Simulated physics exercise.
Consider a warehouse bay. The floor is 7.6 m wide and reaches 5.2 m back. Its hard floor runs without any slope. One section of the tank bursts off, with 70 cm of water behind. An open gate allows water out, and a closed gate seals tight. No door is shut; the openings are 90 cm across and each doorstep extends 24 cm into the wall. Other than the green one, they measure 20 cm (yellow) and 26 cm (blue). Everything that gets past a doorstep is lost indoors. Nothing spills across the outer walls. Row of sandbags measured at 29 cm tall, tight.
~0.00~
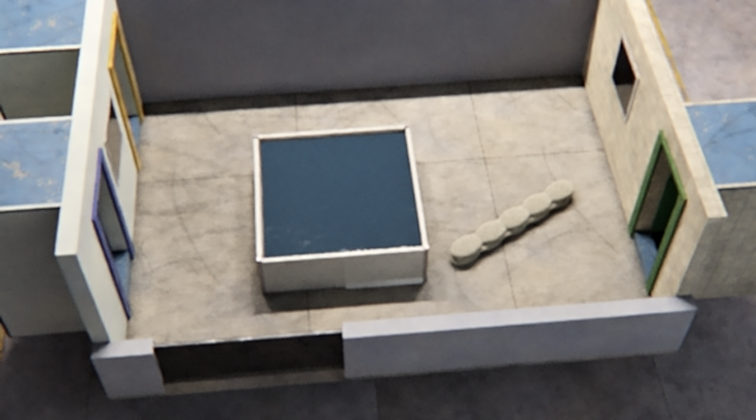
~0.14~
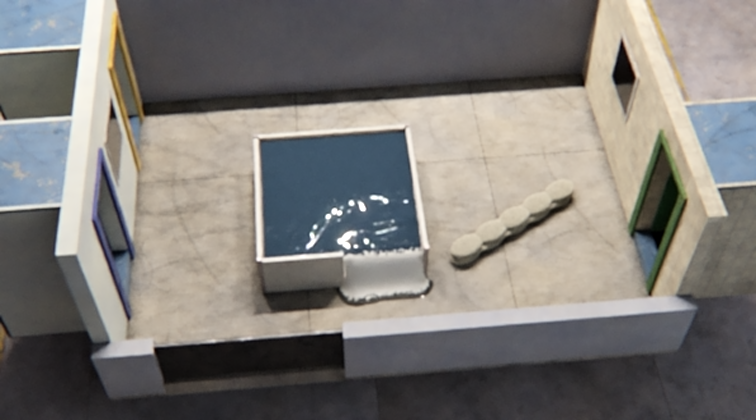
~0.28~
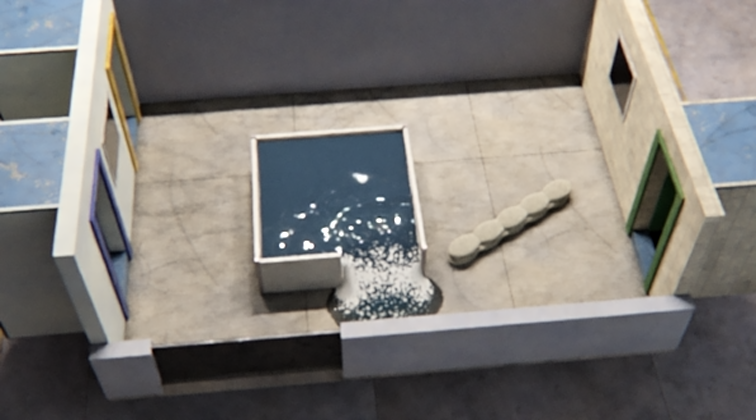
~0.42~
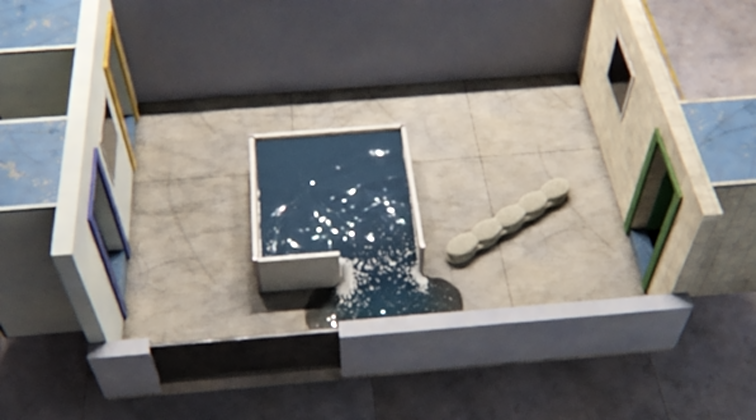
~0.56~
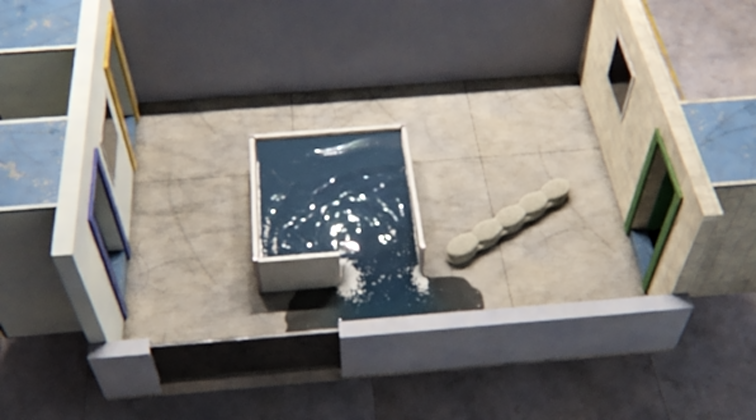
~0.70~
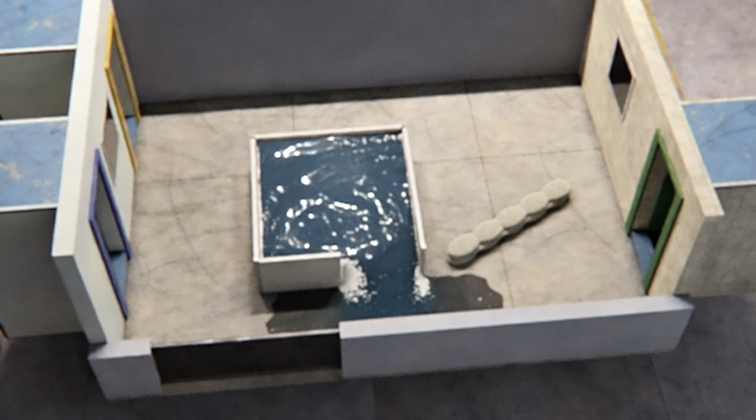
In the video, a front section of a square water tank in a walled room opens, and water pours out in white foam, then spreads across the floor as a dark pool near a row of sandbags while the tank's surface ripples.
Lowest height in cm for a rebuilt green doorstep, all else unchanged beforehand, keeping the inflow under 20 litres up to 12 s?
23 cm.
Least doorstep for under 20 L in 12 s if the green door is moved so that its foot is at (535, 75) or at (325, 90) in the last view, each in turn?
Around 17 and 12.5 cm respectively.
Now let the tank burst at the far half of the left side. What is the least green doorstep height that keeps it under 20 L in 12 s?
Roughly 13.0 cm.
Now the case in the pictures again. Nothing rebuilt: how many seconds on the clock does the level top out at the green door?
Approximately 3.0 s.
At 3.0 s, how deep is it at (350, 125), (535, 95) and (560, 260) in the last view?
Ordered as asked: 0, 0, 5 cm.
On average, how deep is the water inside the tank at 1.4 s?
About 52 centimetres on average.
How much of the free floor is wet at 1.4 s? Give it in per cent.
Wet share: Around 20 %.
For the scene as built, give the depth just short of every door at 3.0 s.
Yellow door 0 cm, green door 28 cm, blue door 24 cm.
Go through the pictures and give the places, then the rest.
In the first picture, still water, 70 cm deep, in the tank at (337, 193); the green door at (655, 220) is dry.
In the second picture, water pours out at (383, 269) and has run 0.3 m, to (354, 302); about 9 cm deep outside, 70 cm at the back.
In the third picture, water pours out at (381, 272) and has run 0.8 m, to a hidden place; about 12 cm deep outside, 70 cm at the back.
In the fourth picture, the gap is at (379, 271), the front 1.2 m out at a hidden place; the back of the tank holds 70 cm.
In the fifth picture, the gap is at (380, 272), the front 1.3 m out at a hidden place; the back of the tank holds 70 cm.
In the sixth picture, water pours out at (380, 272) and has run 1.5 m, to a hidden place; about 11 cm deep outside, 66 cm at the back; 2.5 m in a straight line remain to the green door at (651, 219).
After 1.4 s water covers 20 % of the floor, deepest (55 cm) near (392, 338); it has not reached the green door.
After 3.0 s water covers 45 % of the floor, deepest (36 cm) near (392, 338); 28 cm at the green door, 38 litres in over its 16 cm doorstep.
After 12.0 s water covers 95 % of the floor, deepest (14 cm) near (129, 266); 10 cm at the green door, 97 litres in over its 16 cm doorstep.
At the green door as built, the water arrived by 1.9 s and peaked near 28 cm at 3.0 s.
Run again over the same 12 s with other heights there, 58 litres in over 18.5 cm, 9 litres over 25 cm. The limit of 20 litres is kept from about 23 cm up.
